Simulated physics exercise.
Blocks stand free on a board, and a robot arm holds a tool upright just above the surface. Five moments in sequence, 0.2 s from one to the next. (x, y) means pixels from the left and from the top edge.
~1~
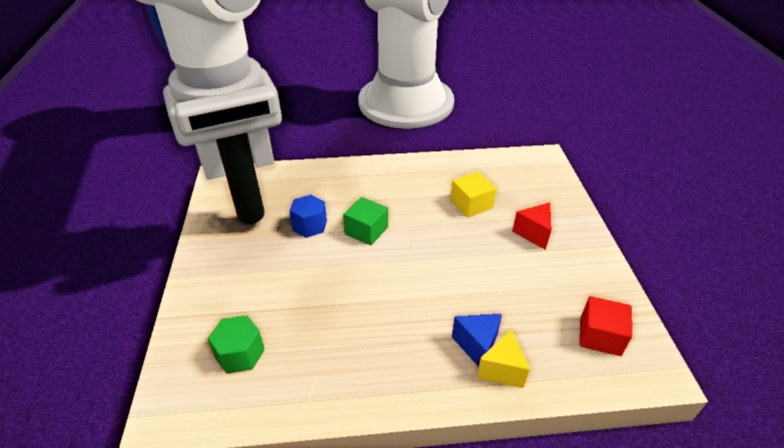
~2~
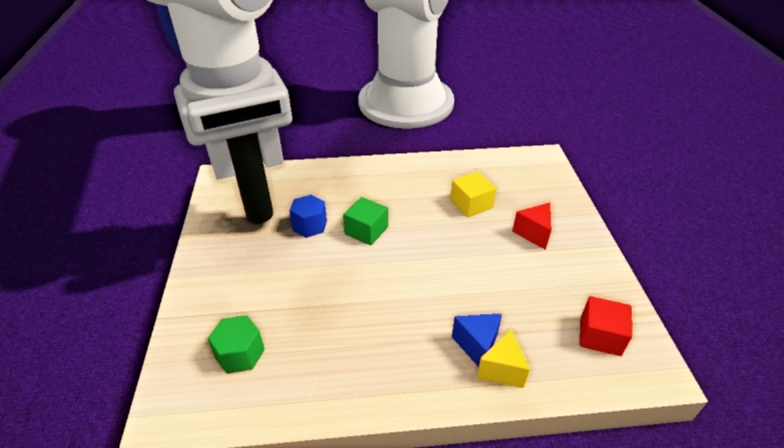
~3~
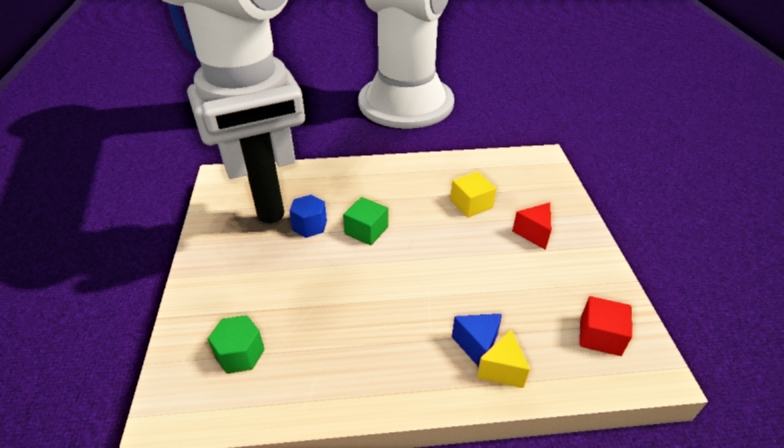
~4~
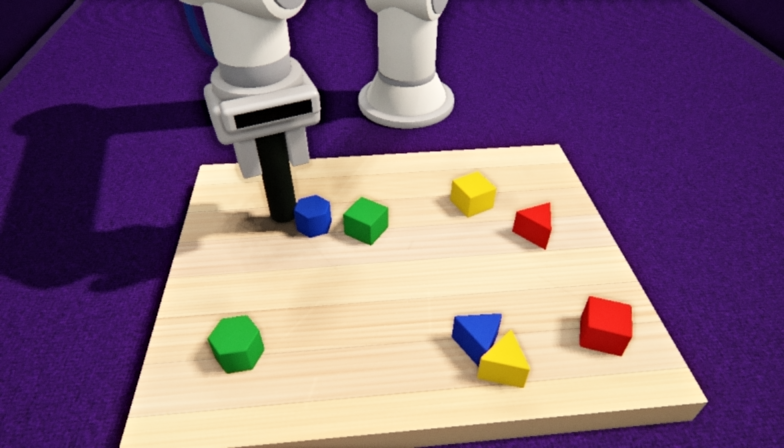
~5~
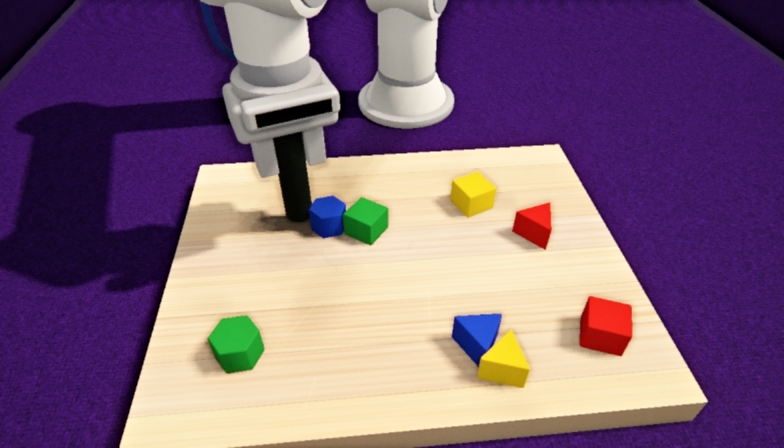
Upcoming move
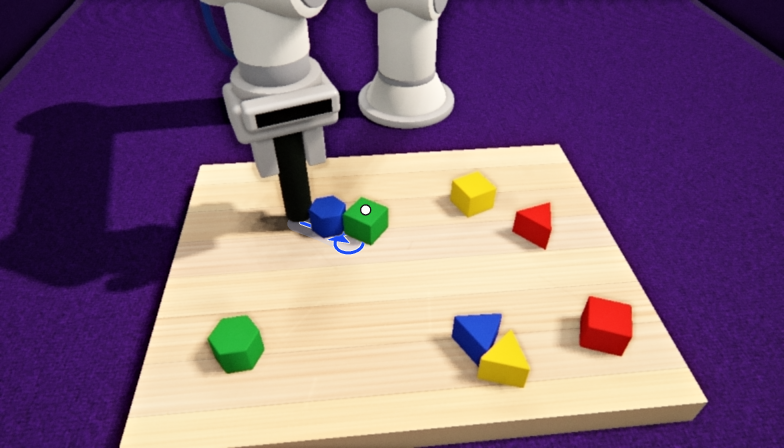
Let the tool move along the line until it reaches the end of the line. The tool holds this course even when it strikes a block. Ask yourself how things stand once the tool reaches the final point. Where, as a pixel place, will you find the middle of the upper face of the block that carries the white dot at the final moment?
Answer: (412, 212).
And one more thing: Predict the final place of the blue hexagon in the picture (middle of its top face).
Somewhere near (379, 221).
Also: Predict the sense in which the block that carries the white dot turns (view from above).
From above, counter-clockwise.
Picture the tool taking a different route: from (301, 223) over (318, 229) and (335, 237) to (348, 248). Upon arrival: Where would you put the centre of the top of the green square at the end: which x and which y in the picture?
Pixel (409, 212).
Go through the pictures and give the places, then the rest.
The first picture shows tool's lower end (252, 216); blue hexagon (307, 205); green square (366, 210).
The second picture shows tool (260, 216); blocks still.
The third picture shows tool (271, 216); blocks still.
The fourth picture shows tool (284, 215); blue hexagon (312, 205).
The fifth picture shows tool (300, 214); blue hexagon (327, 206); green square (366, 210).
Drawn move, from (301, 223) by way of (325, 232) to (349, 243); the dot is on the green square.
The first path, step by step. Halfway along, tool (325, 224); blue hexagon (354, 214); green square (389, 212), turned 20° anticlockwise.
At the end, tool (348, 235); blue hexagon (379, 221), turned 25° anticlockwise; green square (412, 212), turned 40° anticlockwise.
